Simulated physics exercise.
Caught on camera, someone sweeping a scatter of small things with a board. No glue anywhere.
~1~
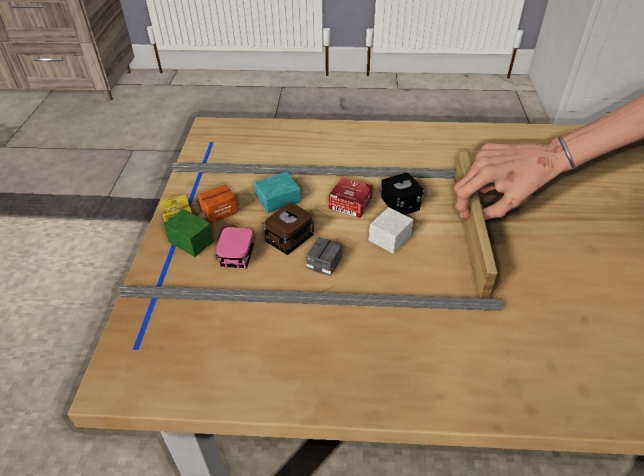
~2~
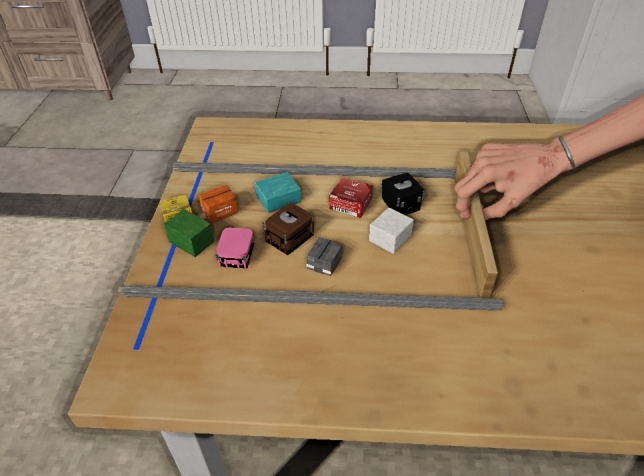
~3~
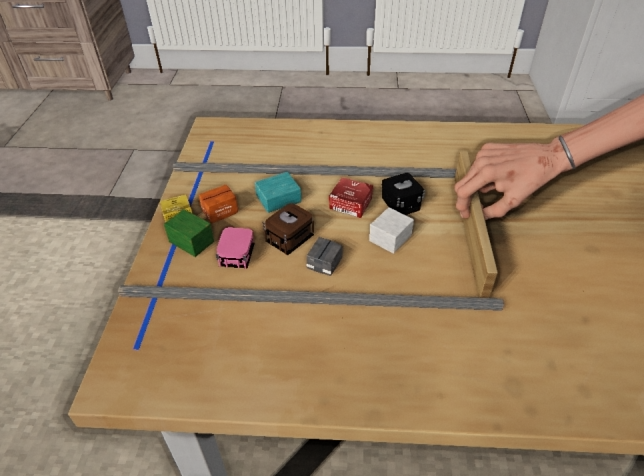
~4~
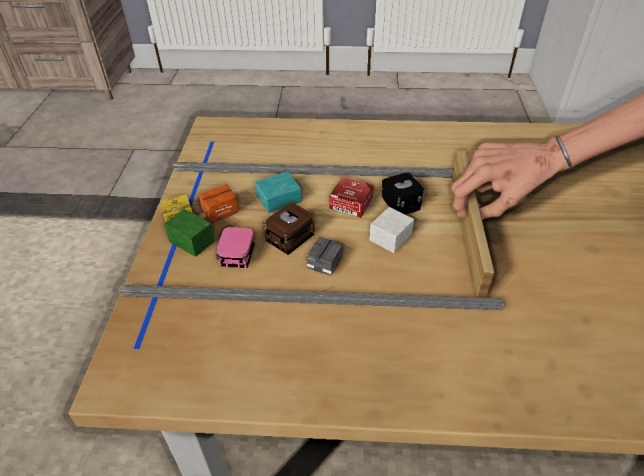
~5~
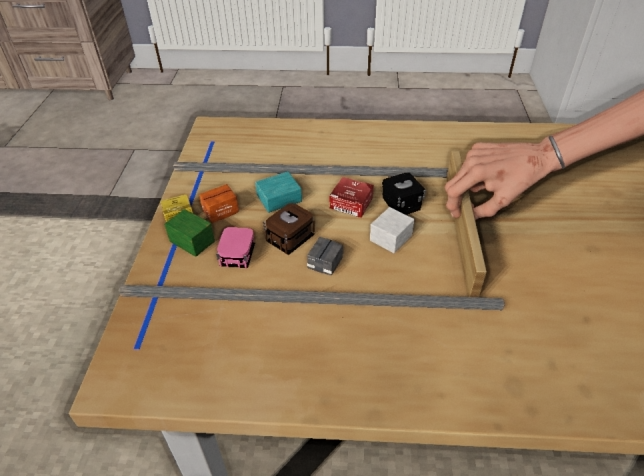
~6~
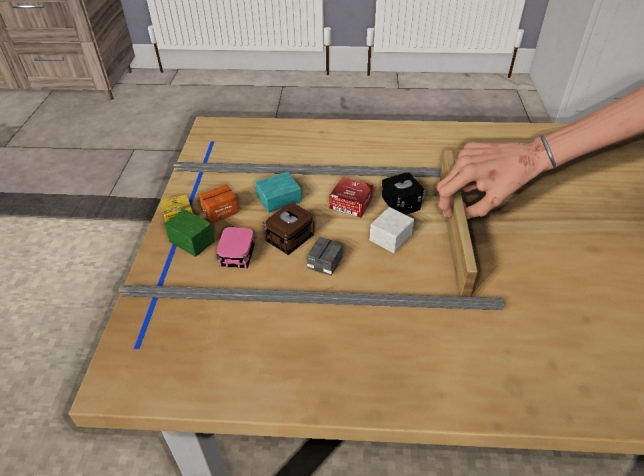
In a room with tiled flooring and white radiators, a light wooden table is seen from above at an angle. Small box-like items in yellow, green, orange, pink, turquoise, brown, grey, red, white and black lie between two grey rails, with blue tape crossing at the left. From the right, a hand slides an upright wooden board slightly leftward while the items and the view stay still.
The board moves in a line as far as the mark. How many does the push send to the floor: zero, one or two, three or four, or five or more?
The number that fall off is five or more.
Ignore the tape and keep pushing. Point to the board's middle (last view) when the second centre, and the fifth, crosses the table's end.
About (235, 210), then (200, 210).
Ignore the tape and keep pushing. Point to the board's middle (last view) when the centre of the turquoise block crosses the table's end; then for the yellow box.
About (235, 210), and (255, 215) for the other.
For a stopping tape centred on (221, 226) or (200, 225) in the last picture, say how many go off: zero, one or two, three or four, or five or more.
In that order: 3 or 4; either three or four.
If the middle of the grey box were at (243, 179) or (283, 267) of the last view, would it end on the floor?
In that order, it is lost; does not fall.
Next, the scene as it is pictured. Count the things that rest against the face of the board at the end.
That makes 3.
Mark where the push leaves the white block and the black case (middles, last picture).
The white block stops around (161, 229); the black case around (177, 184).
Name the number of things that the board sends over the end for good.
In all, 7 of them.
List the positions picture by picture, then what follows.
Yellow box (176, 210); green block (189, 233); orange box (218, 204); board (473, 219); tape (181, 225), in the first picture.
Green block (189, 233); red box (351, 197), in the second picture.
Orange box (219, 204); pink case (236, 248), in the third picture.
Yellow box (177, 210); turquoise block (278, 192), in the fourth picture.
Green block (190, 233); board (464, 218), in the fifth picture.
Yellow box (177, 210); green block (190, 233); orange box (219, 203); board (456, 218); tape (182, 224), in the sixth picture.
Soon after, none off yet; yellow box at rest near (177, 210); green block at rest near (190, 233); orange box at rest near (219, 203).
After that, none off yet; yellow box at rest near (174, 211); green block moving near (186, 232); orange box displaced a little near (207, 206).
And then, one off so far; yellow box on its side near (137, 248); green block displaced about its own width near (142, 232); orange box displaced well along near (156, 208).
In the end, the number that fall off is five or more; gone, red box, brown case, turquoise block, pink case, orange box, green block and yellow box.
